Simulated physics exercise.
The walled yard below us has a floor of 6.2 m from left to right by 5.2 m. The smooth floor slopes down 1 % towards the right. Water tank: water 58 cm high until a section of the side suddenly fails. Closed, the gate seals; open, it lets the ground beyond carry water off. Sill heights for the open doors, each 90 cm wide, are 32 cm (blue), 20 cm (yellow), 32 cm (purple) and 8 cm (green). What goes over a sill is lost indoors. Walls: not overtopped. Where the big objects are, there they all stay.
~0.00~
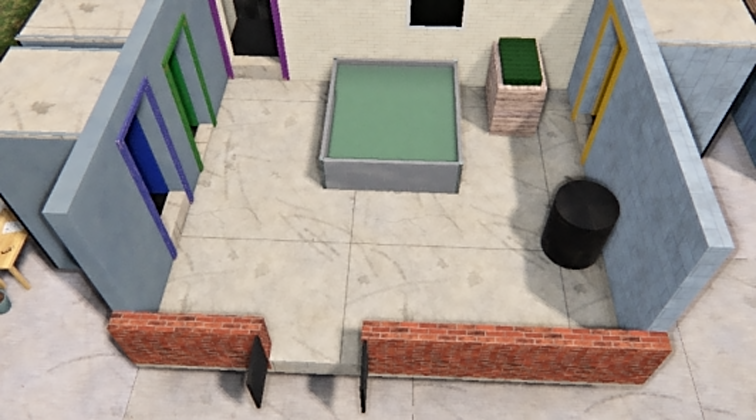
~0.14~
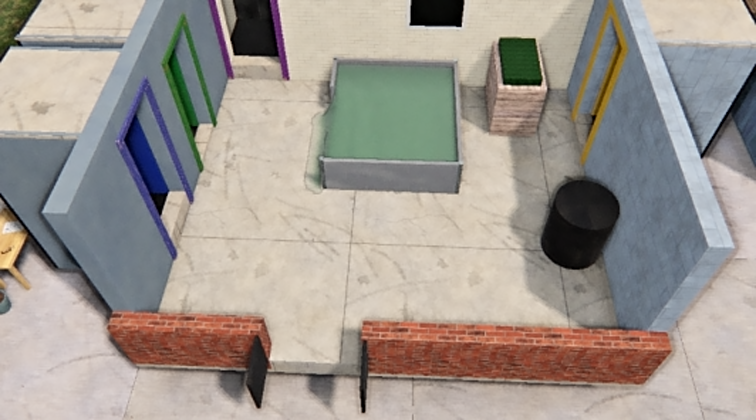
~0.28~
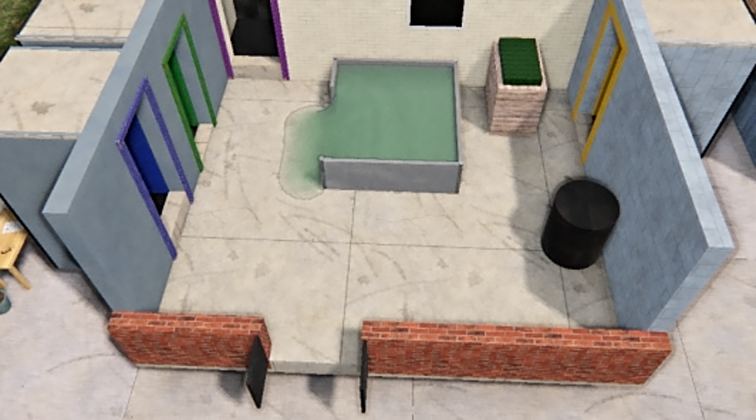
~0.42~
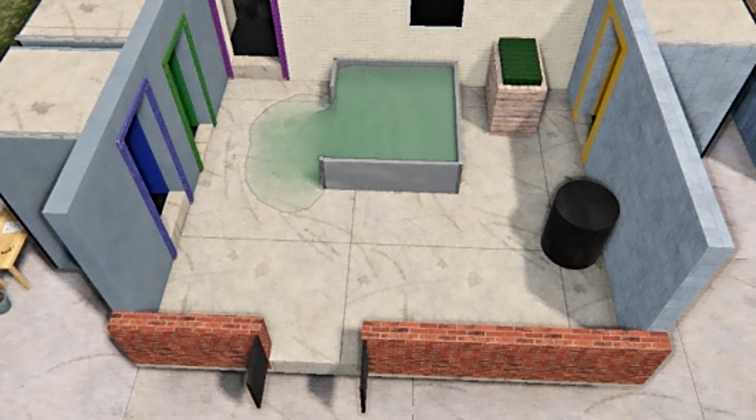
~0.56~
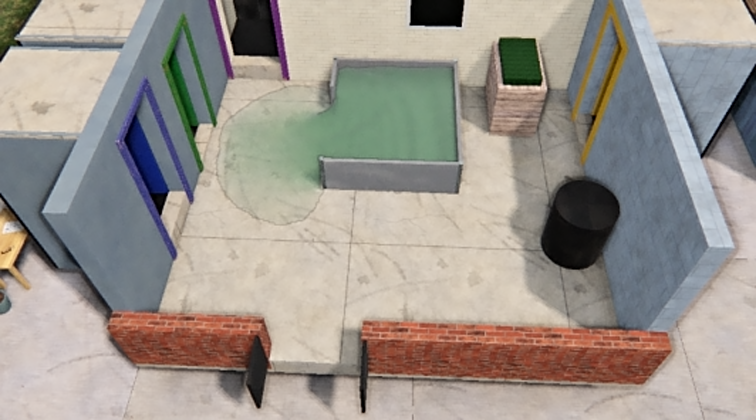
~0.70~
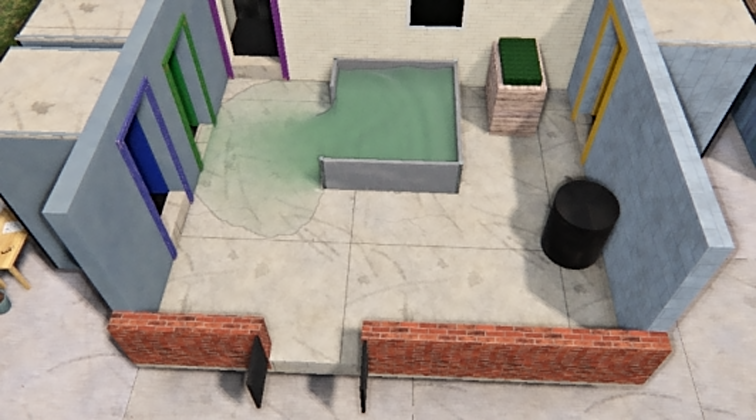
A large square tank of green water sat in a walled yard, then its left side opened and water poured out, spreading in a widening, thinning pool across the floor toward the coloured doorways.
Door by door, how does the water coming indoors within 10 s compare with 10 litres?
The blue door lets in no more than that; the yellow door lets in no more than that; the purple door lets in no more than that; the green door lets in more than that.
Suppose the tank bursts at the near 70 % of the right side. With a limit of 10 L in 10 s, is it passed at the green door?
At the green door the limit is not exceeded.
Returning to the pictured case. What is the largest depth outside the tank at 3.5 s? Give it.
Peak depth: Approx. 26 cm.
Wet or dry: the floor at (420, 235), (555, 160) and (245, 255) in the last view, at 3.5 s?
Going in order, clear, then clear, then covered.
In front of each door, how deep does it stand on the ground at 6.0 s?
In centimetres, the blue door has 10, the yellow door 1, the purple door 12 and the green door 14.
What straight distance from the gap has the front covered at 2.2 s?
That works out near 4.0 m.
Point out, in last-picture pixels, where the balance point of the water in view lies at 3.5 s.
I'd put it close to (314, 169).
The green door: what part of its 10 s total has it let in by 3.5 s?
Estimate: Around 80 per cent.
After 1.4 s water covers 25 % of the floor and is deepest (34 cm) near (201, 172); blue door 15 cm at the sill, 0 L in, yellow door not reached, purple door 13 cm at the sill, 0 L in, green door 26 cm at the sill, 111 L in.
After 2.2 s water covers 30 % of the floor and is deepest (34 cm) near (152, 337); blue door 21 cm at the sill, 0 L in, yellow door not reached, purple door 19 cm at the sill, 0 L in, green door 32 cm at the sill, 263 L in.
After 3.5 s water covers 45 % of the floor and is deepest (26 cm) near (152, 337); blue door 14 cm at the sill, 0 L in, yellow door not reached, purple door 19 cm at the sill, 0 L in, green door 21 cm at the sill, 425 L in.
After 6.0 s water covers 80 % of the floor and is deepest (17 cm) near (152, 337); blue door 10 cm at the sill, 0 L in, yellow door 1 cm at the sill, 0 L in, purple door 12 cm at the sill, 0 L in, green door 14 cm at the sill, 526 L in.
After 10.0 s water covers 95 % of the floor and is deepest (14 cm) near (622, 345); blue door 8 cm at the sill, 0 L in, yellow door 6 cm at the sill, 0 L in, purple door 8 cm at the sill, 0 L in, green door 7 cm at the sill, 545 L in.
